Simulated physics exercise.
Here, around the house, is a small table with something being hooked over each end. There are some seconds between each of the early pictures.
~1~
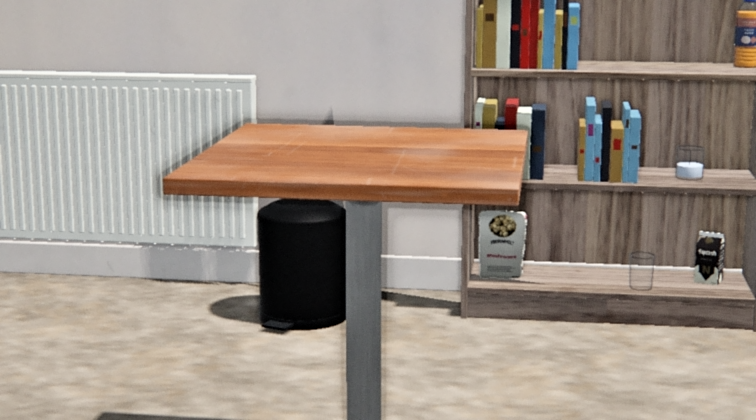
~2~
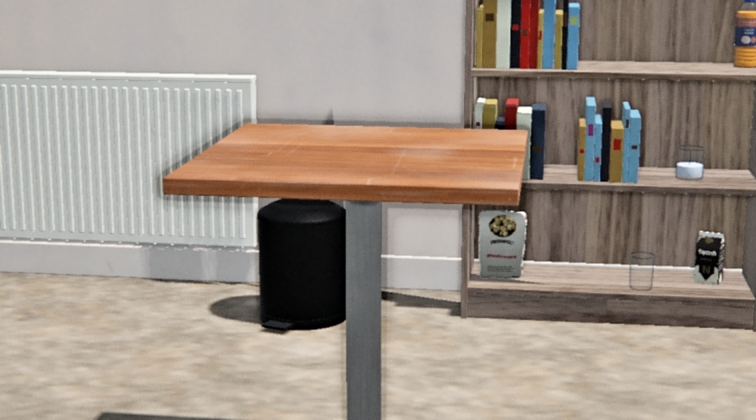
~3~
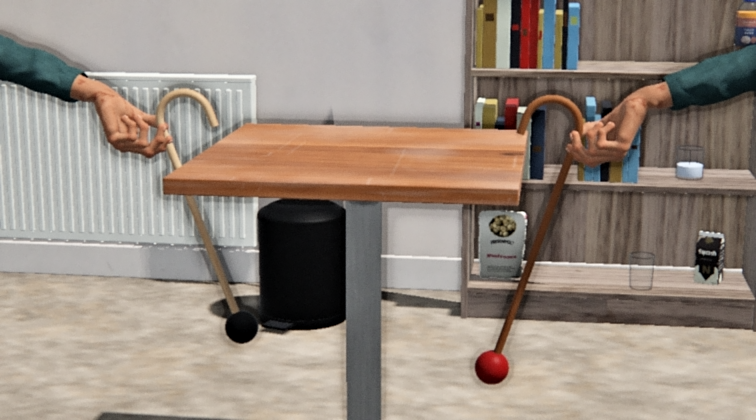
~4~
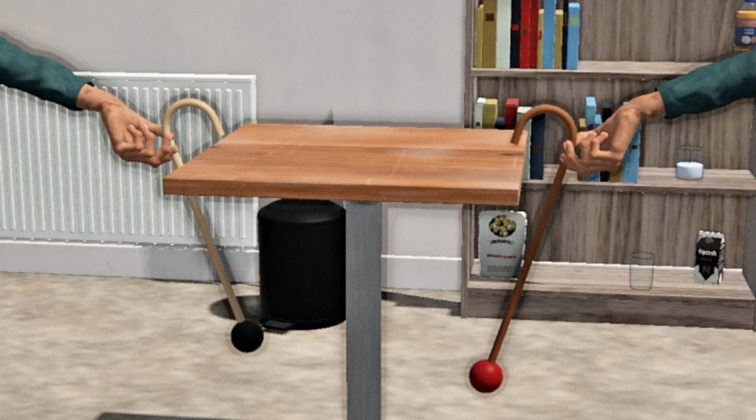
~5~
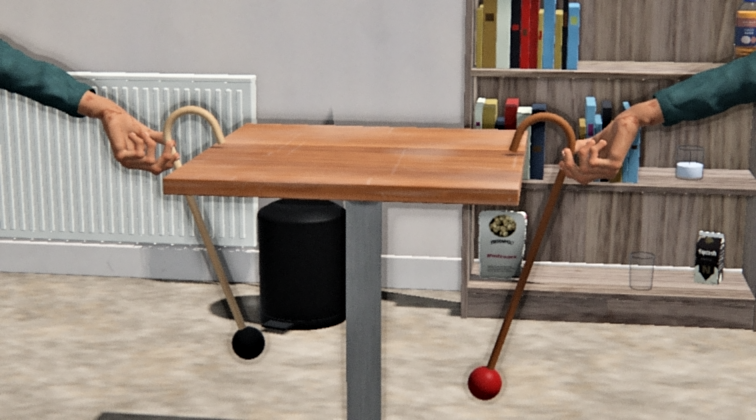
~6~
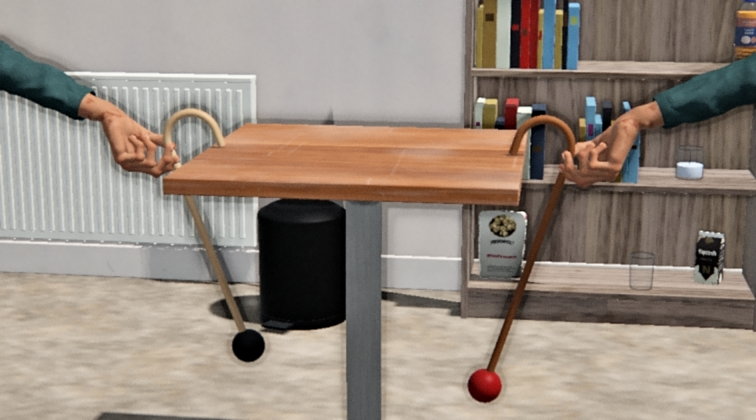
The footage shows a small wooden table standing alone before two hands bring in hooked sticks, one with a black end at the left and one with a red end at the right, lowering them slightly over the table's opposite edges.
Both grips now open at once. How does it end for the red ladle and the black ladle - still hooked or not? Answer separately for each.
It ends with the red ladle still hooked, the black ladle still hooked.
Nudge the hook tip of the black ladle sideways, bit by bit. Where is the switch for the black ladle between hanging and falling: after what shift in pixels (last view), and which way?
Left, by around 12 pixels.
Then, 0.40 s past the last view, red ladle at rest near (510, 261); black ladle at rest near (223, 236).
Finally, the red ladle stays hooked on the edge, near (510, 261); the black ladle stays hooked on the edge, near (224, 236).
